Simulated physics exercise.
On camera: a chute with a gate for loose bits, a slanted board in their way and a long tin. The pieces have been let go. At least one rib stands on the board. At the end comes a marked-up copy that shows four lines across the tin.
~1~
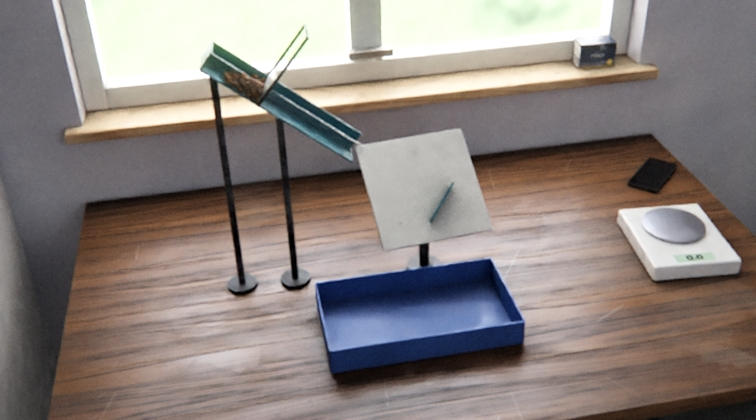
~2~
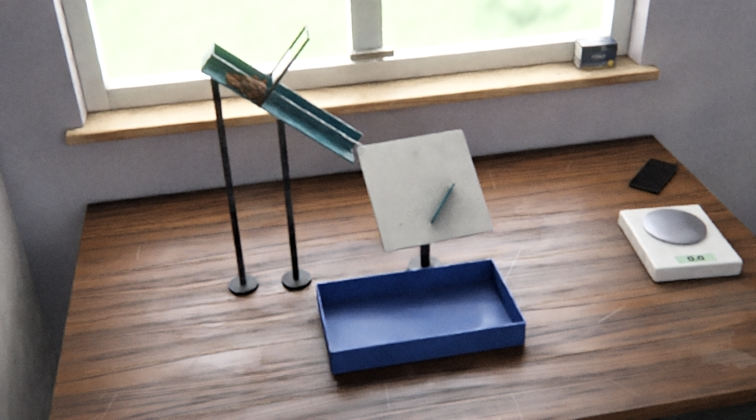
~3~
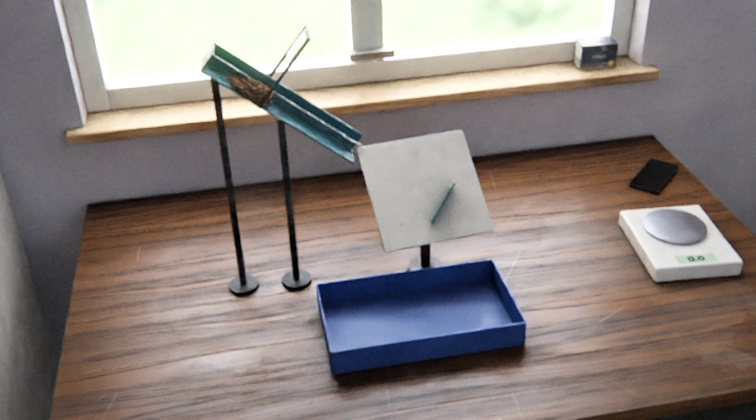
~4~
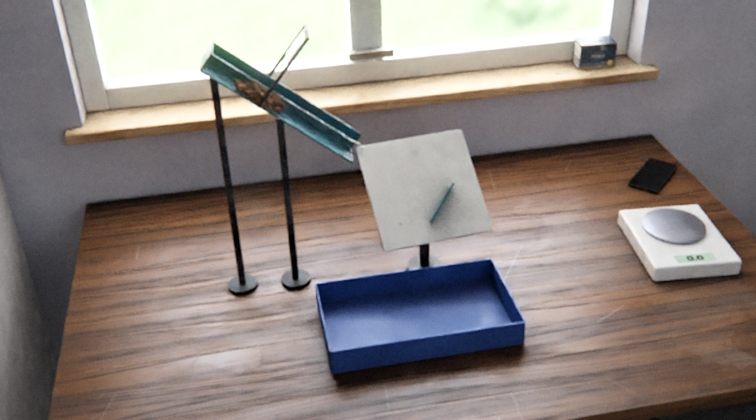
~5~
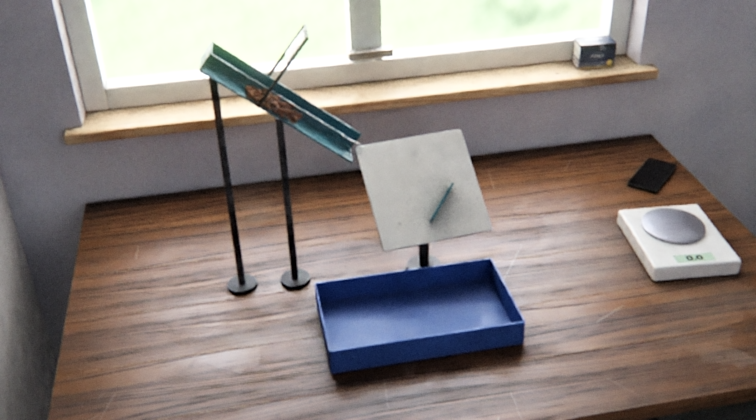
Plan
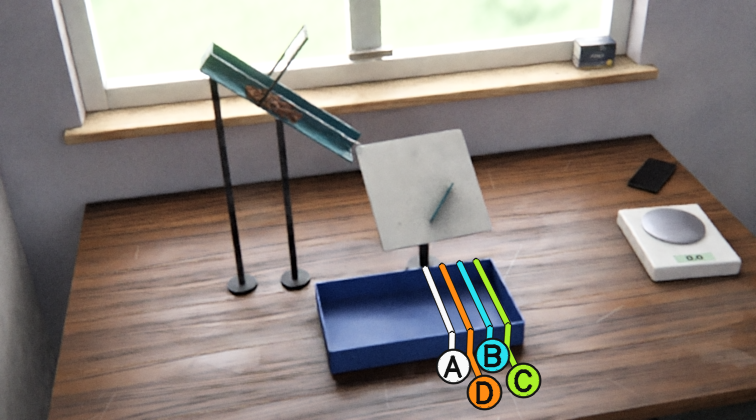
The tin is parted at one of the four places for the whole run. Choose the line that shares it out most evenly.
A.
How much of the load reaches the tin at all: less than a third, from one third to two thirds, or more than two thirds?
It is more than two thirds.
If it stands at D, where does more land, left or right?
More lands on the left.
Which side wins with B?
Left.
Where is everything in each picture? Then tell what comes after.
Load behind the gate (246, 84), bits of dog kibble; lip of the chute (351, 155), sloping fairly steeply, in the first frame.
Middle of the board (425, 188), tilted fairly steeply; middle of its low edge (441, 241); of its high edge (410, 138), in the second frame.
Front corners of the tin (331, 352) and (526, 322), empty; front of the load (269, 101), in the third frame.
Middle of the load (259, 93); its front (280, 110), roughly a quarter of the way to the lip; rib from (454, 183) to (433, 219), in the fourth frame.
Middle of the load (271, 106); its front (299, 116), roughly a third of the way to the lip, in the fifth frame.
On the marked copy, line A crosses the front rim at (451, 333); line B crosses the front rim at (489, 327); line C crosses the front rim at (507, 324); line D crosses the front rim at (470, 330).
With A, of what is caught, roughly half on the left of the divider, roughly half on the right.
With B, of what is caught, every piece on the left of the divider, not one piece on the right.
With C, of what is caught, every piece on the left of the divider, not one piece on the right.
With D, of what is caught, almost all on the left of the divider, about a tenth on the right.
